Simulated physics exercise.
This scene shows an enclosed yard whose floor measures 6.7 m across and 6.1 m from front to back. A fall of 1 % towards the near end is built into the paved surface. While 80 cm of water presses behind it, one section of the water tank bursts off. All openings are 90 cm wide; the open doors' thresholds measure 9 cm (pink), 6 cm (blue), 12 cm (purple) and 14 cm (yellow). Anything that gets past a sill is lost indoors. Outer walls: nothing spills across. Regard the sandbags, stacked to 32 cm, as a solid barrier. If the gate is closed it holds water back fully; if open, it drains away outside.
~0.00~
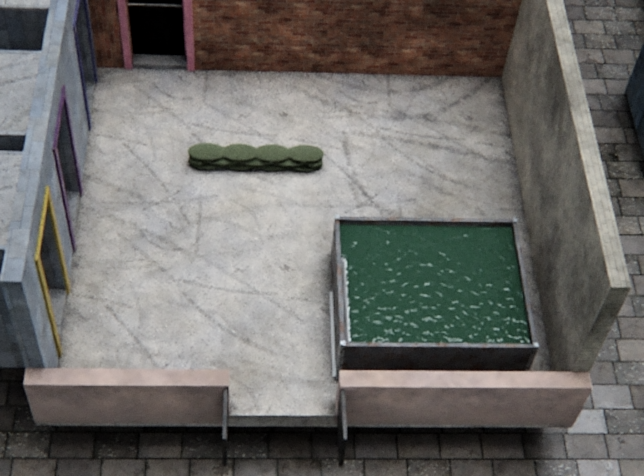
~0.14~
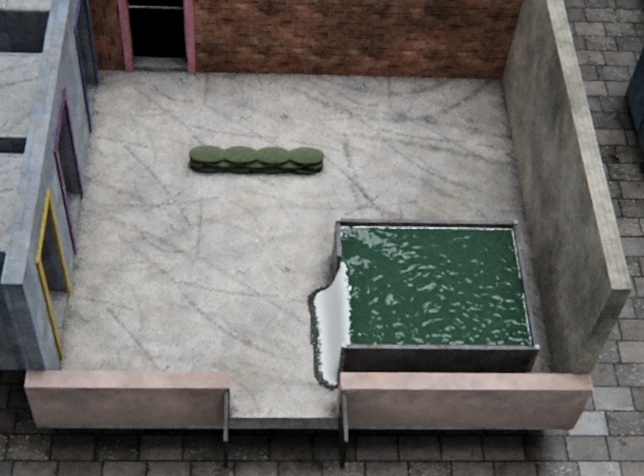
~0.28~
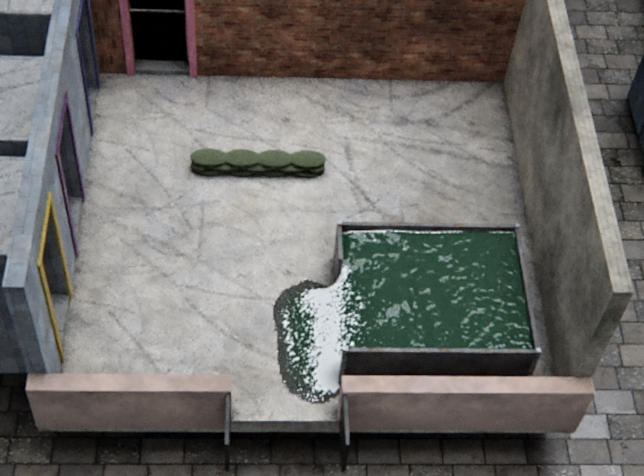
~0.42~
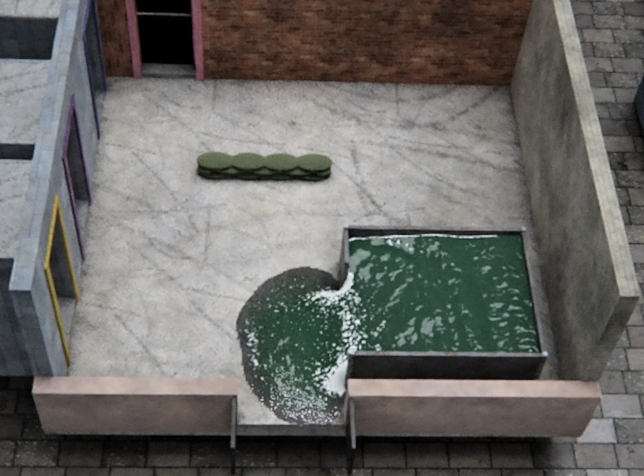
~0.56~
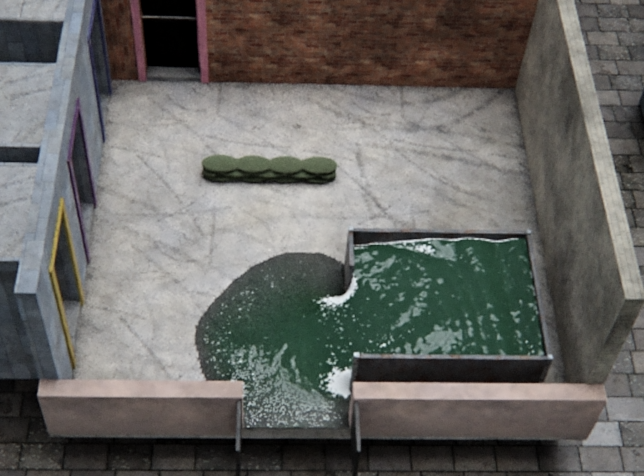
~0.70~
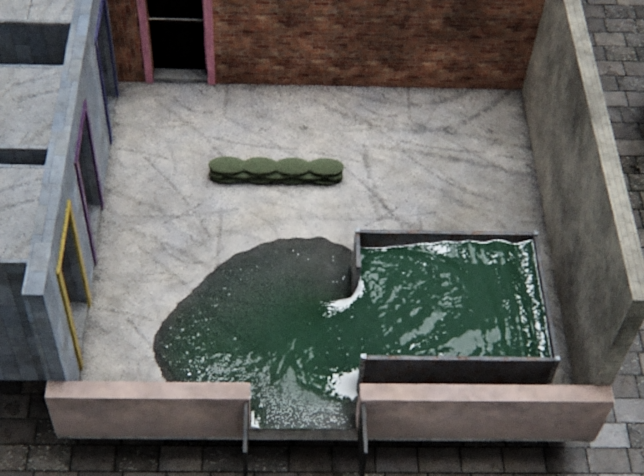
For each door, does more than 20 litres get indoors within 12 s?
One by one: The pink door lets in a larger amount than the limit. The blue door lets in a larger amount than the limit. The purple door lets in a larger amount than the limit. The yellow door lets in a larger amount than the limit.
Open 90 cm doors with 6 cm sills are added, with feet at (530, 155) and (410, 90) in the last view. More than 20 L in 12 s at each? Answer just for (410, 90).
At that door: Within the limit.
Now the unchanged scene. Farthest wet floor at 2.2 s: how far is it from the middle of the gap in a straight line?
It's close to 5.0 metres.
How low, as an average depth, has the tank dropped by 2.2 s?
It averages close to 39 centimetres.
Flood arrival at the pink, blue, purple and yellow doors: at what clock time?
Doors: Pink 3.4 s / blue 2.6 s / purple 1.5 s / yellow 0.9 s.
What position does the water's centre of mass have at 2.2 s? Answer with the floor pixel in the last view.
Centre: Approx. (324, 334) px.
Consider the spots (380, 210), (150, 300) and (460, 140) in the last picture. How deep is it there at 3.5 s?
Spot by spot: Some 0, 22, then 0 cm.
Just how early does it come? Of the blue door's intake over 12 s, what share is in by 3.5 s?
By that time, around 0 per cent.
After 1.4 s water covers 30 % of the floor and is deepest (57 cm) near (76, 411); pink door not reached, blue door not reached, purple door not reached, yellow door 23 cm at the sill, 29 L in.
After 2.2 s water covers 35 % of the floor and is deepest (52 cm) near (104, 411); pink door not reached, blue door not reached, purple door 21 cm at the sill, 5 L in, yellow door 37 cm at the sill, 127 L in.
After 3.5 s water covers 40 % of the floor and is deepest (32 cm) near (76, 411); pink door 7 cm at the sill, 0 L in, blue door 8 cm at the sill, 0 L in, purple door 17 cm at the sill, 38 L in, yellow door 30 cm at the sill, 294 L in.
After 7.0 s water covers 85 % of the floor and is deepest (17 cm) near (117, 104); pink door 15 cm at the sill, 122 L in, blue door 13 cm at the sill, 44 L in, purple door 10 cm at the sill, 47 L in, yellow door 15 cm at the sill, 375 L in.
After 12.0 s water covers 95 % of the floor and is deepest (14 cm) near (577, 414); pink door 6 cm at the sill, 146 L in, blue door 7 cm at the sill, 124 L in, purple door 6 cm at the sill, 47 L in, yellow door 7 cm at the sill, 376 L in.
